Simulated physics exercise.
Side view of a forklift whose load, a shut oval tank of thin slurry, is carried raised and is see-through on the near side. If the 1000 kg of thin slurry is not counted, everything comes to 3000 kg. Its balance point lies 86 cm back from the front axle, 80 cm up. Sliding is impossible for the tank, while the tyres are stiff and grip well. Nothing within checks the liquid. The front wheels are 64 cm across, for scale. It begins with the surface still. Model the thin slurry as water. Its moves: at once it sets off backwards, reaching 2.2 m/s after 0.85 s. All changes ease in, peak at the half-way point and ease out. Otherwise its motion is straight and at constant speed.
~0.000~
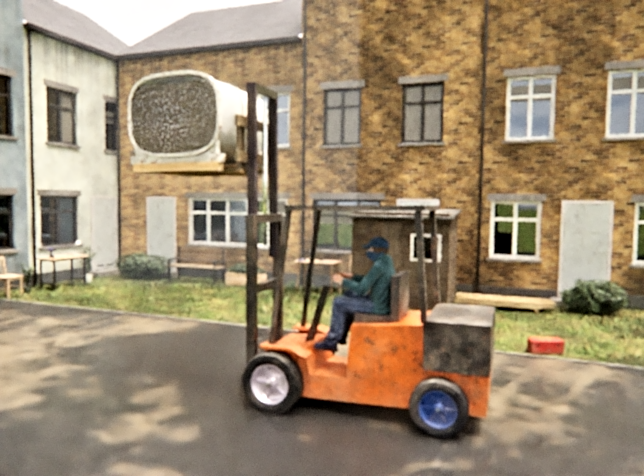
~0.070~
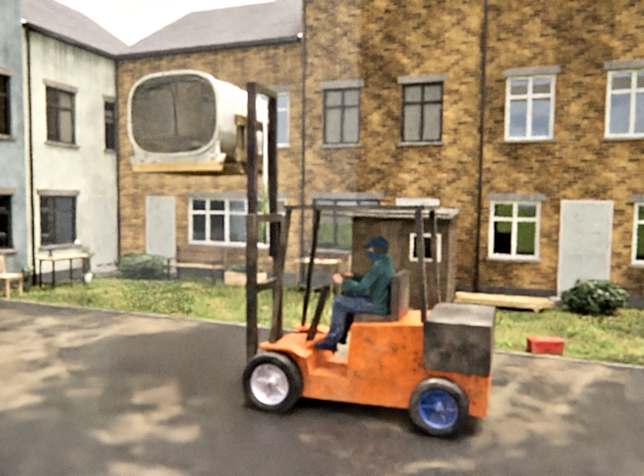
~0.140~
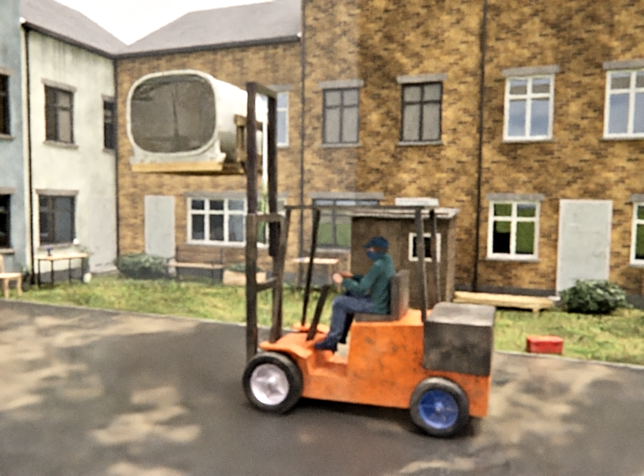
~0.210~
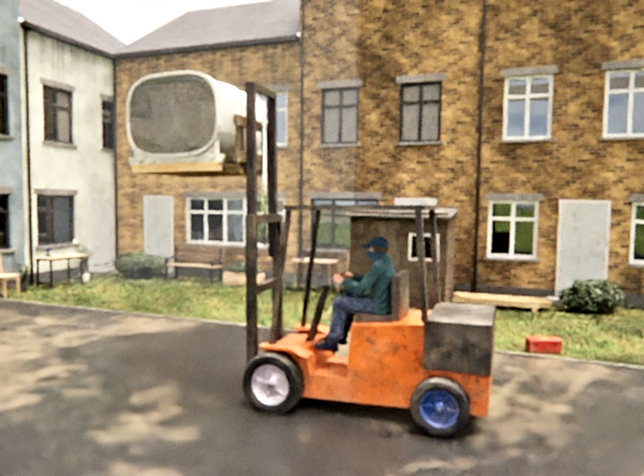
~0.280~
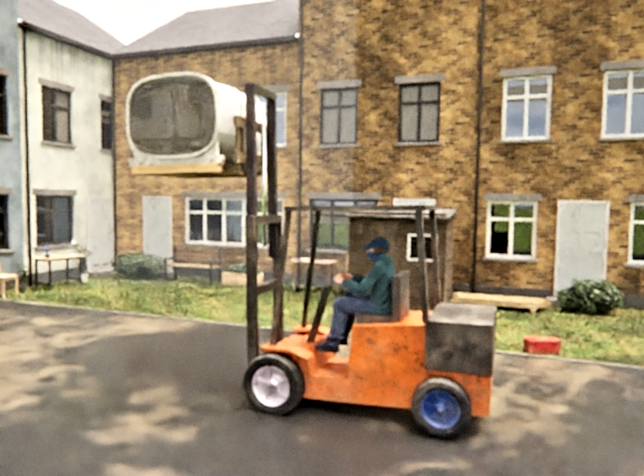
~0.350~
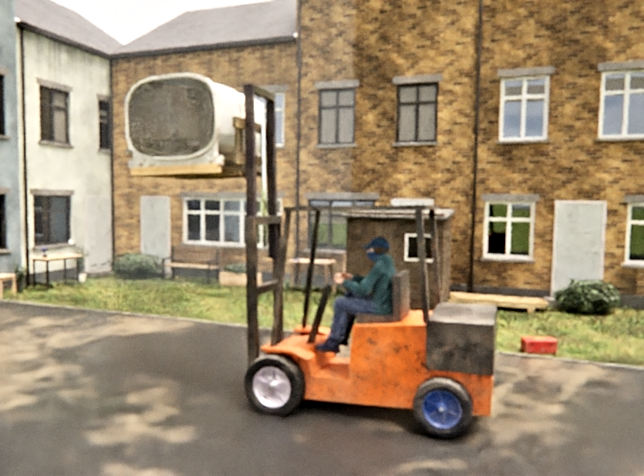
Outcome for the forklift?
It overbalances.
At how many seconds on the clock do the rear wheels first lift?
Close to 0.40 seconds on the clock.
After 0.40 s the lean is 1° nose down, the rear 2 cm in the air; the liquid stands 74 cm on the front, 65 cm on the back.
After 0.95 s the lean is 10° nose down, the rear 27 cm in the air; the liquid stands 75 cm on the front, 67 cm on the back.
After 1.50 s the lean is 17° nose down, the rear 48 cm in the air; the liquid stands 75 cm on the front, 63 cm on the back.
After 2.60 s it has passed 50° nose down and is going over.
